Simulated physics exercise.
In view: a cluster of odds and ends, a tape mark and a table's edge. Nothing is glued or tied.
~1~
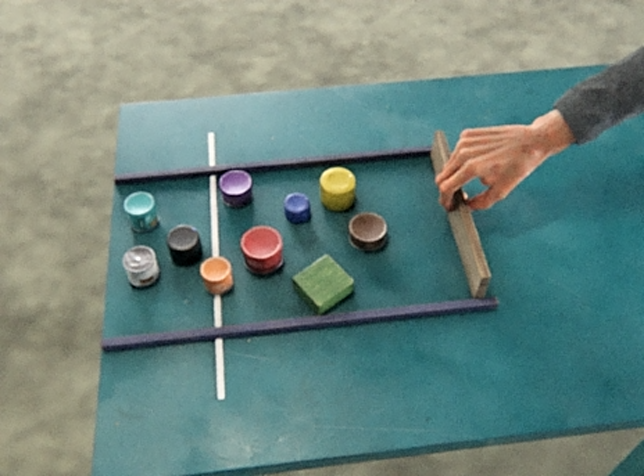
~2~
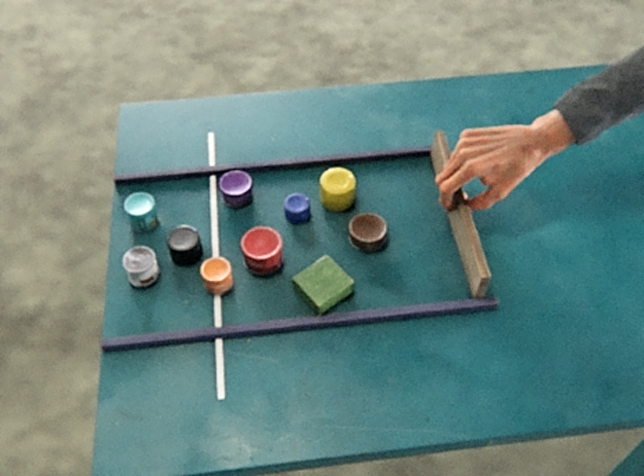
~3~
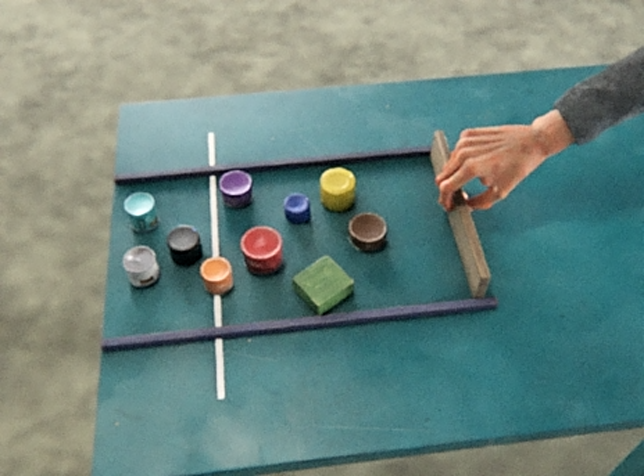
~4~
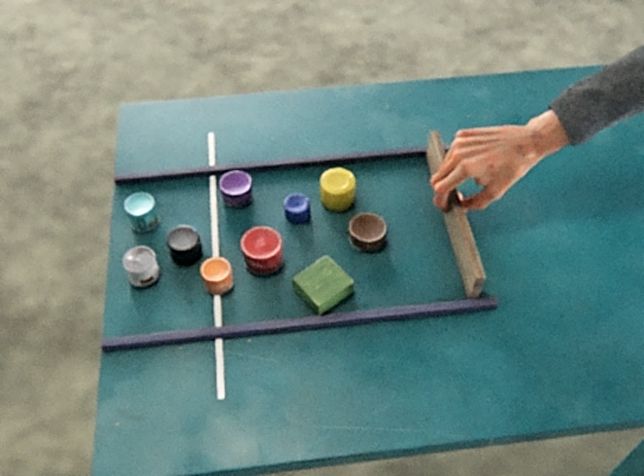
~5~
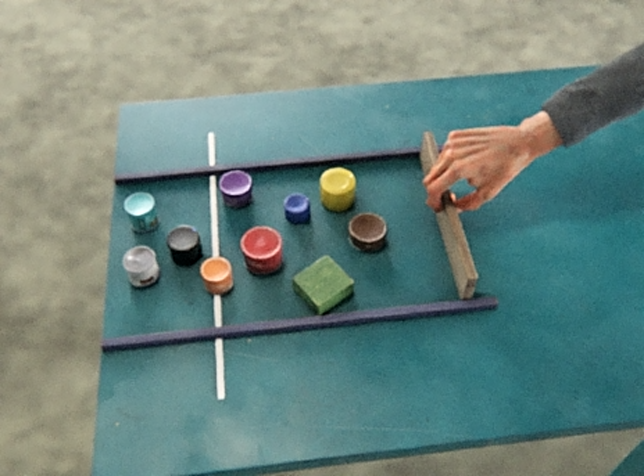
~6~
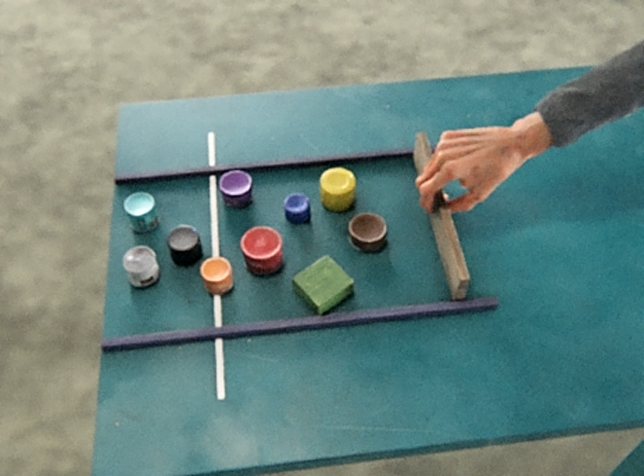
A hand held a wooden board upright at the right of a teal table, then slid it slightly left between two dark strips, while the colourful little pots and green block stayed still.
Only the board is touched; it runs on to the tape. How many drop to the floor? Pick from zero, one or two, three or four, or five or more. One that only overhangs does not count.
The number that fall off is zero.
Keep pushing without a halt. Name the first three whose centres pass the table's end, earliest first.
They are the white tin, the black lid, the orange tin.
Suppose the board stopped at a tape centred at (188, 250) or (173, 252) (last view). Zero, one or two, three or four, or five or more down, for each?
Taking them in turn, just one or two; one to two.
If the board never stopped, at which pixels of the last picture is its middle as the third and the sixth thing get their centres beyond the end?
Near (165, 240) and (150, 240).
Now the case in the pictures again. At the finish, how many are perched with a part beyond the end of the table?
0 of them.
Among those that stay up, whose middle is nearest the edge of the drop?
The white tin ends nearest.
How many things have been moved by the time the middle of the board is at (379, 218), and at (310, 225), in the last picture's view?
1 and 5.
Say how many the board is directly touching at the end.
The number is 3.
A little later, none off yet; turquoise pot at rest near (142, 213); white tin at rest near (142, 267); black lid at rest near (185, 245).
When it is over, the number that fall off is zero.
